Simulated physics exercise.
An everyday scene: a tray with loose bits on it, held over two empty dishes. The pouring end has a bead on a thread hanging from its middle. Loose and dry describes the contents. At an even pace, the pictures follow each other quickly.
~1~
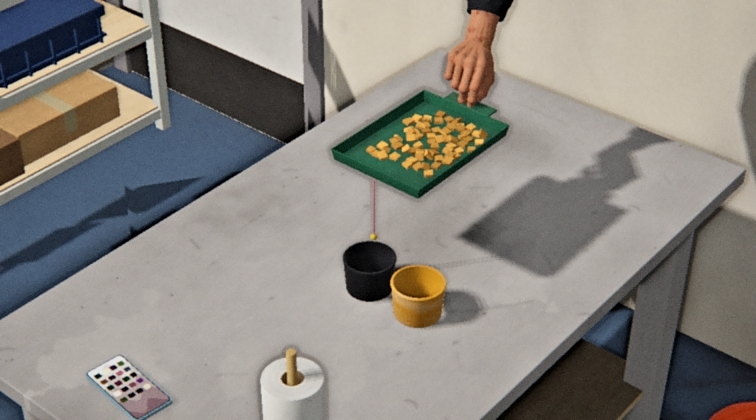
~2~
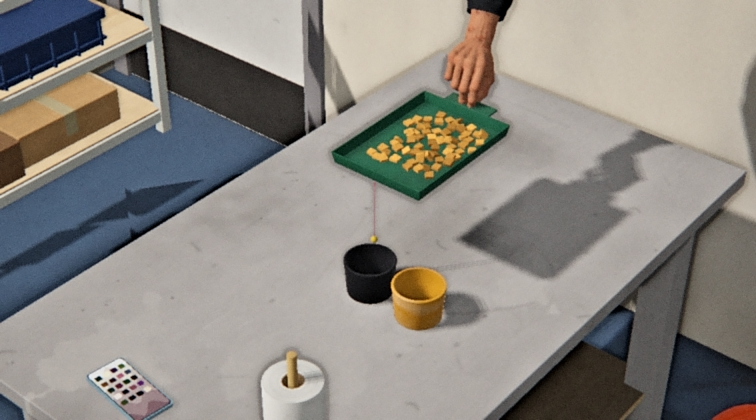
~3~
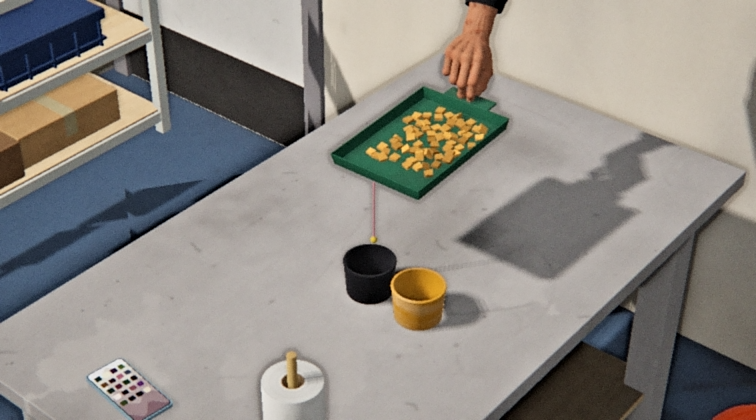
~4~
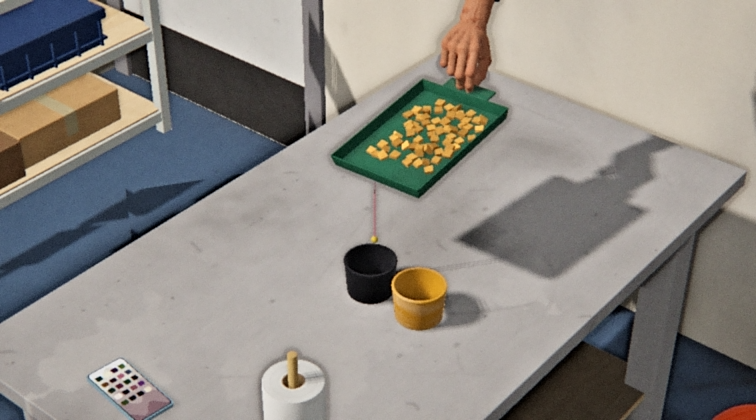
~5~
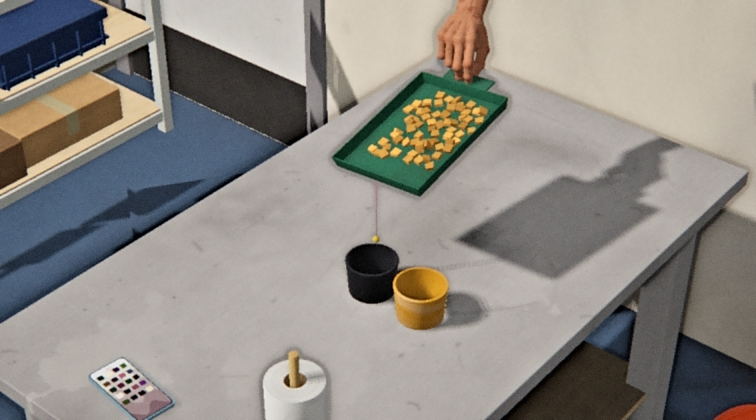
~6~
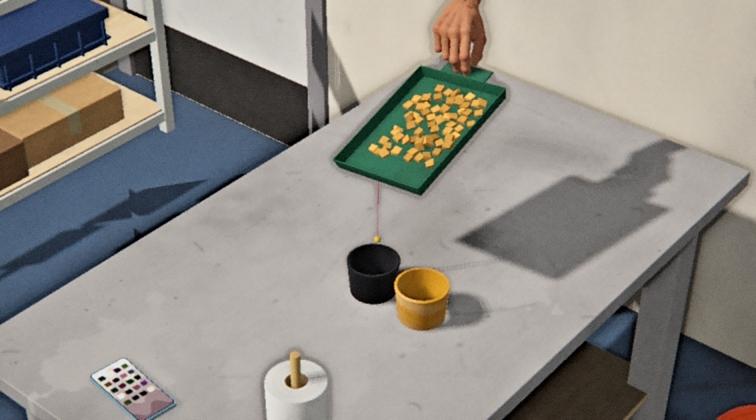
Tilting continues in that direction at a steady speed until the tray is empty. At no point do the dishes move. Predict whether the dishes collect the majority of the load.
They collect only a minority.
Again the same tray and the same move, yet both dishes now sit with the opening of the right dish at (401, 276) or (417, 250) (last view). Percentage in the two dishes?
The first position comes out at 30 per cent, the other at 10 per cent.
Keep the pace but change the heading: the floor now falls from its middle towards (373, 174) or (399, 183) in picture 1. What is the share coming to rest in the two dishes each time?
Case one 30 %; case two 60 %.
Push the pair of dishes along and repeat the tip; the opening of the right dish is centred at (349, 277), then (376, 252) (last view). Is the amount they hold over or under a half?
In the first position shy of half, in the second past half.
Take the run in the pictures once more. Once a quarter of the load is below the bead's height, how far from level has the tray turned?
Approx. reading: About 110°.
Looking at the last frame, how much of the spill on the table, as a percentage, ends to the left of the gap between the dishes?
Near 100 per cent.
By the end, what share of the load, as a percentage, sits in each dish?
Per cent held at the end: Left dish 0, right dish 0.
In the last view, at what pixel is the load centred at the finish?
Around (324, 268).
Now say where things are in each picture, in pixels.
In the first frame, corners of the pouring end (335, 149) and (418, 188), level; middle of the load (432, 142), cereal squares; left dish (353, 282); right dish (402, 307); bead on its thread (374, 237).
In the second frame, corners of the pouring end (335, 152) and (419, 190), level; middle of the load (432, 143).
In the third frame, corners of the pouring end (334, 153) and (418, 189), tipped barely, lowest at the left corner; middle of the load (432, 140).
In the fourth frame, corners of the pouring end (334, 155) and (417, 188), tipped a little, lowest at the left corner; middle of the load (432, 135).
In the fifth frame, corners of the pouring end (335, 156) and (418, 187), tipped a little, lowest at the left corner; middle of the load (432, 129).
In the sixth frame, corners of the pouring end (336, 159) and (418, 186), tipped clearly, lowest at the left corner; middle of the load (432, 125); left dish (357, 284); right dish (406, 310).
Just after the last frame, tray tipped steeply; almost all on the tray; just a few in the air.
A moment on, tray tipped right over; the larger part on the tray; about a tenth outside both.
Further on, tray tipped past a quarter turn; just a few in the left dish; almost all outside both.
When it is over, tray tipped past a quarter turn; not one in the right dish; just a few in the left dish; almost all outside both.
